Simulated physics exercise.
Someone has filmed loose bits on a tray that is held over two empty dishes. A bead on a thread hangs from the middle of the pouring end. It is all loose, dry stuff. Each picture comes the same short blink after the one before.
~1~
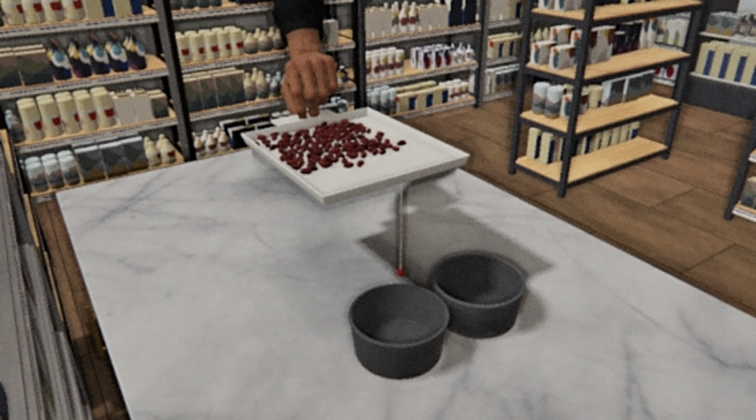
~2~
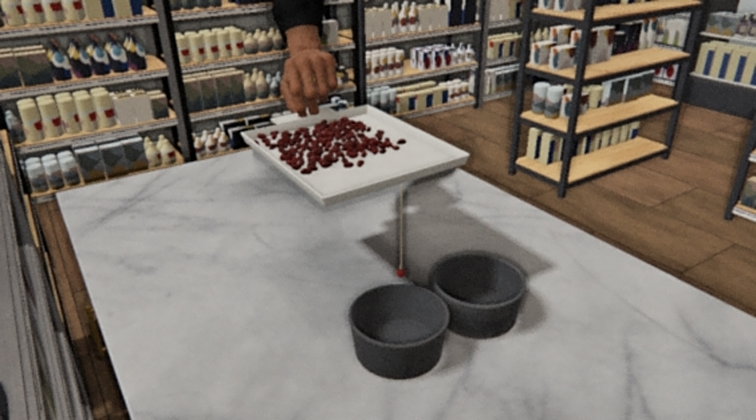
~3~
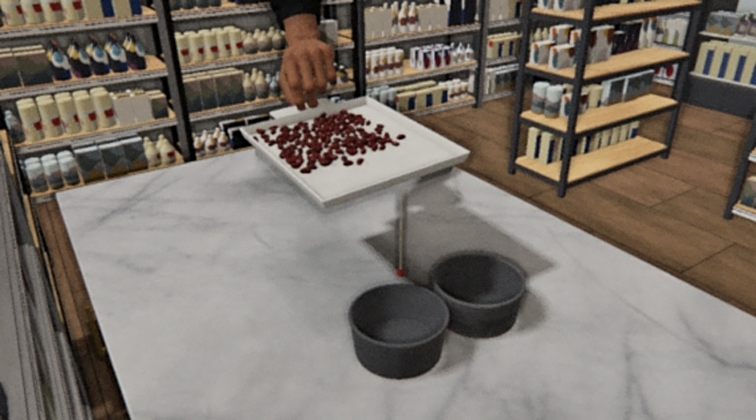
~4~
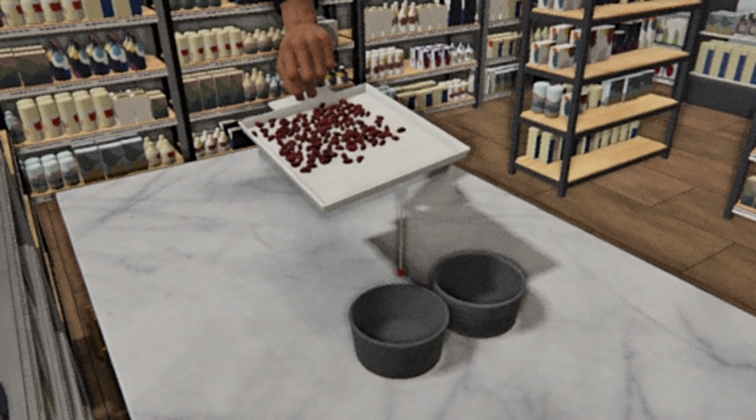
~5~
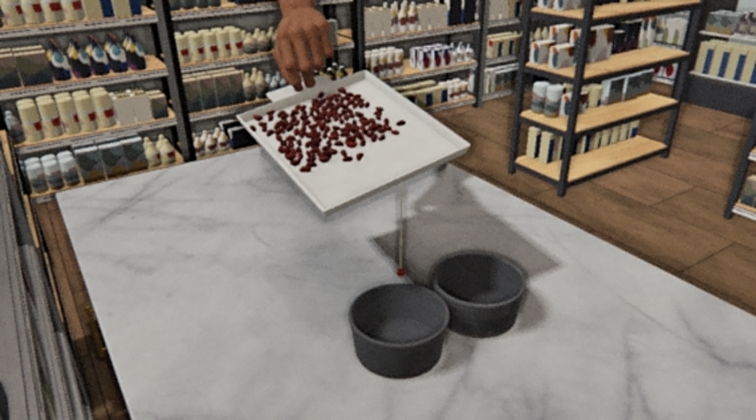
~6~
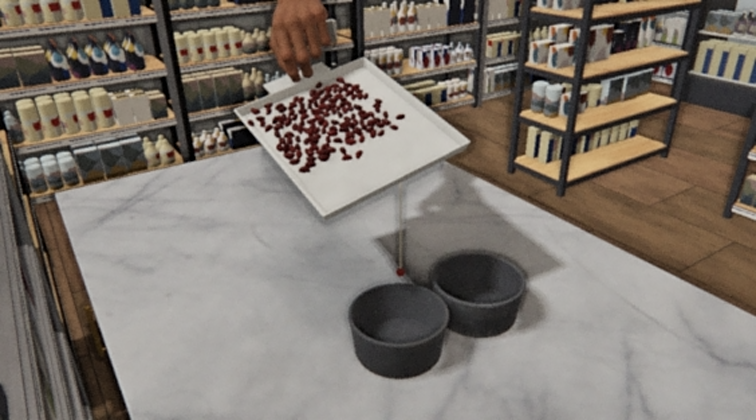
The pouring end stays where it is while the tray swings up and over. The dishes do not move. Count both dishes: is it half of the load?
In the dishes lies only the smaller part of it.
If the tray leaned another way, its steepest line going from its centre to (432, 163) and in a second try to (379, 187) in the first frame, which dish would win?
The first try: The right one. The second: The dish on the left.
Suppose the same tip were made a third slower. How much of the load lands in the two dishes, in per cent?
Close to 20 per cent.
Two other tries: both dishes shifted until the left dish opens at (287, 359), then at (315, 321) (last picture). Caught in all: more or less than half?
First not half, then more than half.
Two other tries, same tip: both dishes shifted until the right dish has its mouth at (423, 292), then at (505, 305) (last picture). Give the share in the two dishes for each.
About 60 and 0 per cent.
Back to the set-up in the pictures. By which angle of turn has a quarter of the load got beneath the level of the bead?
At some 80 degrees.
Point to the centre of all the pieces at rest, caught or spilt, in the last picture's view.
Roughly at (330, 342).
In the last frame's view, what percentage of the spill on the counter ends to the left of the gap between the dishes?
Close to 100 per cent.
Shortly afterwards, tray tipped steeply; the bulk on the tray; only a few in the left dish; a little outside both; near a quarter in the air.
Next, tray tipped past a quarter turn; only a few on the tray; a little in the left dish; near two thirds outside both; a little in the air.
Some moments later, tray tipped past a quarter turn; near a quarter in the left dish; the bulk outside both.
In the end, tray tipped past a quarter turn; near a quarter in the left dish; none at all in the right dish; the bulk outside both.
